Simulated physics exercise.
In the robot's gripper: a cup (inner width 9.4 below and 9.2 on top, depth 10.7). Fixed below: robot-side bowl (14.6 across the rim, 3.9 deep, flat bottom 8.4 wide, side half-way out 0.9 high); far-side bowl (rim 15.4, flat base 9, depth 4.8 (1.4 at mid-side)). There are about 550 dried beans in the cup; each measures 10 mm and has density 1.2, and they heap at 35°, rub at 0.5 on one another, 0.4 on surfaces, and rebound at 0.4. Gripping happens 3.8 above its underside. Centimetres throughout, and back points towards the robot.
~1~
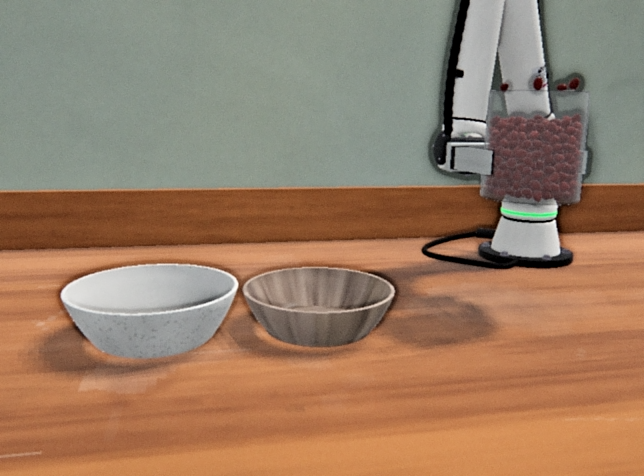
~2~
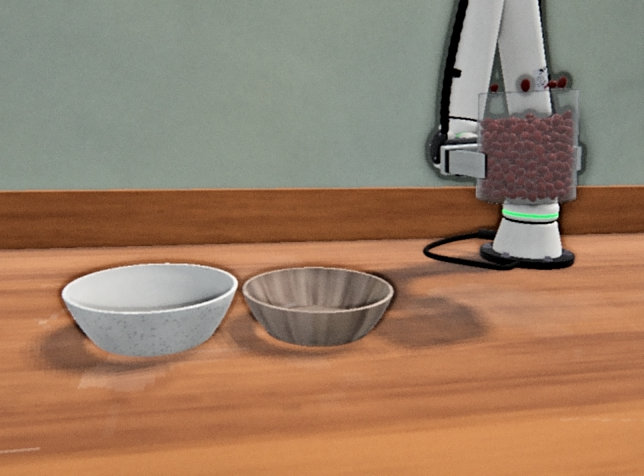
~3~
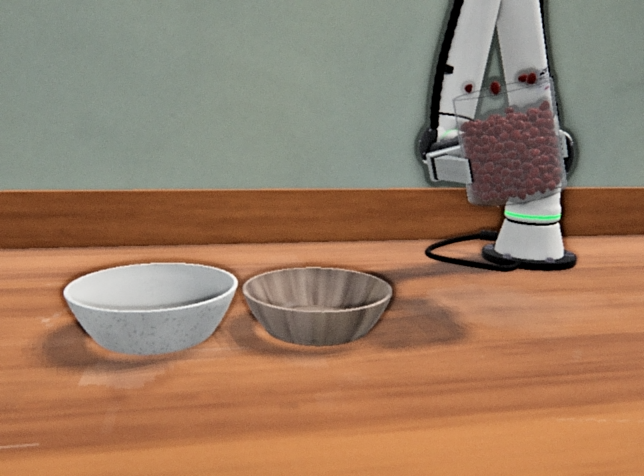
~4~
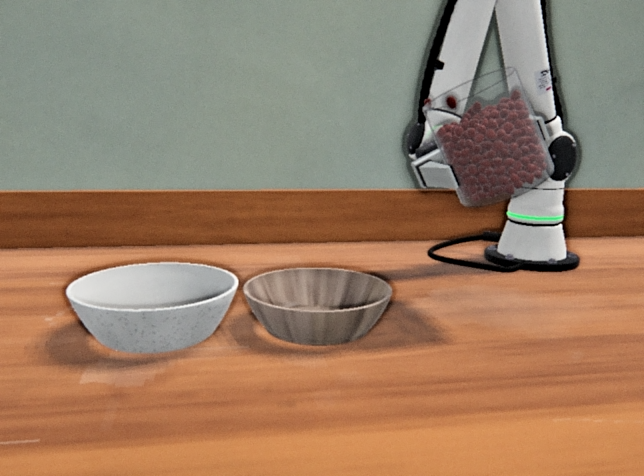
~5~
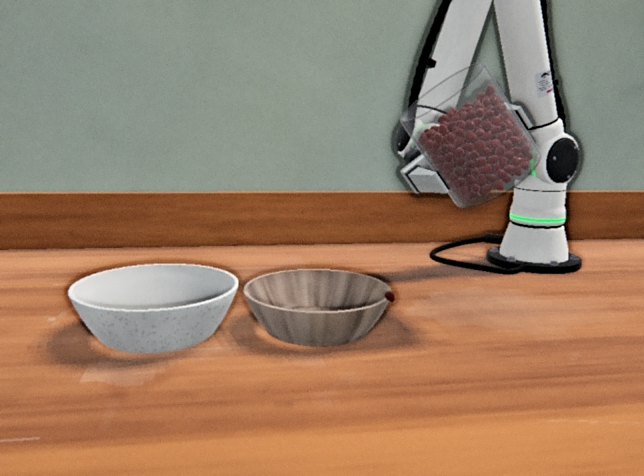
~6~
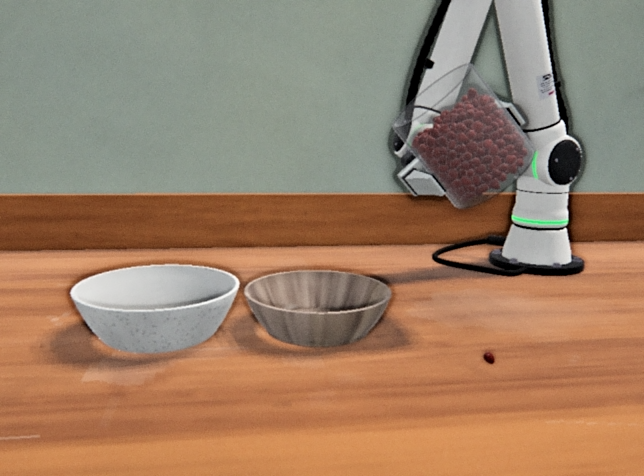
White robot arm moving a clear cup of dark red beans left and tilting it, one bean dropping onto the wooden table near two bowls.
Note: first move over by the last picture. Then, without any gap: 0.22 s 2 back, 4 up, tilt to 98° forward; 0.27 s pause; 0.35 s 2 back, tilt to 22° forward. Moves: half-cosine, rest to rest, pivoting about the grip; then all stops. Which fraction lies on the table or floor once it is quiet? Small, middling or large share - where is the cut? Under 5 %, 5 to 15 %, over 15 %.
Middling.
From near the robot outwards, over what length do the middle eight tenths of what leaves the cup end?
Roughly 16 cm.
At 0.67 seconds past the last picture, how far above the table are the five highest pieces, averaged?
About 24 cm.
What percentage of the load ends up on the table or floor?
About 8 %.
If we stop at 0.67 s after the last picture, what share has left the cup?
I'd put it at some 25 percent up to then.
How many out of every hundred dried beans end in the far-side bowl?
0 per cent, more or less.
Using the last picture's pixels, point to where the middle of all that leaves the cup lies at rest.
Around pixel (328, 319).
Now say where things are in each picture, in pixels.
The cup middle at (533, 147), level; upper third of the load around (534, 134), from x 490 to 580, top at y 85; 554 in the cup, in the first frame.
The cup middle at (526, 146), tilted 4° forward; upper third of the load around (527, 133), from x 485 to 570, top at y 85, in the second frame.
The cup middle at (509, 143), tilted 15° forward; upper third of the load around (514, 130), from x 465 to 555, top at y 80, in the third frame.
The cup middle at (488, 139), tilted 27° forward; upper third of the load around (494, 125), from x 430 to 540, top at y 95; 552 in the cup, 2 in flight or on a rim, in the fourth frame.
The cup middle at (470, 137), tilted 38° forward; upper third of the load around (479, 124), from x 370 to 530, top at y 90; 552 in the cup, 1 on the table or floor, 1 in flight or on a rim, in the fifth frame.
The cup middle at (463, 138), tilted 42° forward; upper third of the load around (473, 125), from x 355 to 525, top at y 95; 552 in the cup, 2 on the table or floor, in the sixth frame.
Then, 0.34 s on, tilted 98° forward, highest piece 27 above the table; 527 in the cup, 2 in the robot-side bowl, 2 on the table or floor, 23 in flight or on a rim.
Then, 0.67 s on, tilted 58° forward, highest piece 25 above the table; 417 in the cup, 82 in the robot-side bowl, 32 on the table or floor, 23 in flight or on a rim.
Then, 1.04 s on, tilted 22° forward, highest piece 27 above the table; 415 in the cup, 99 in the robot-side bowl, 40 on the table or floor.
Then, 2.09 s on, tilted 22° forward, highest piece 27 above the table; 415 in the cup, 99 in the robot-side bowl, 40 on the table or floor.
In the end, 415 in the cup, 99 in the robot-side bowl, 40 on the table or floor. That is 7 % on the table or floor.
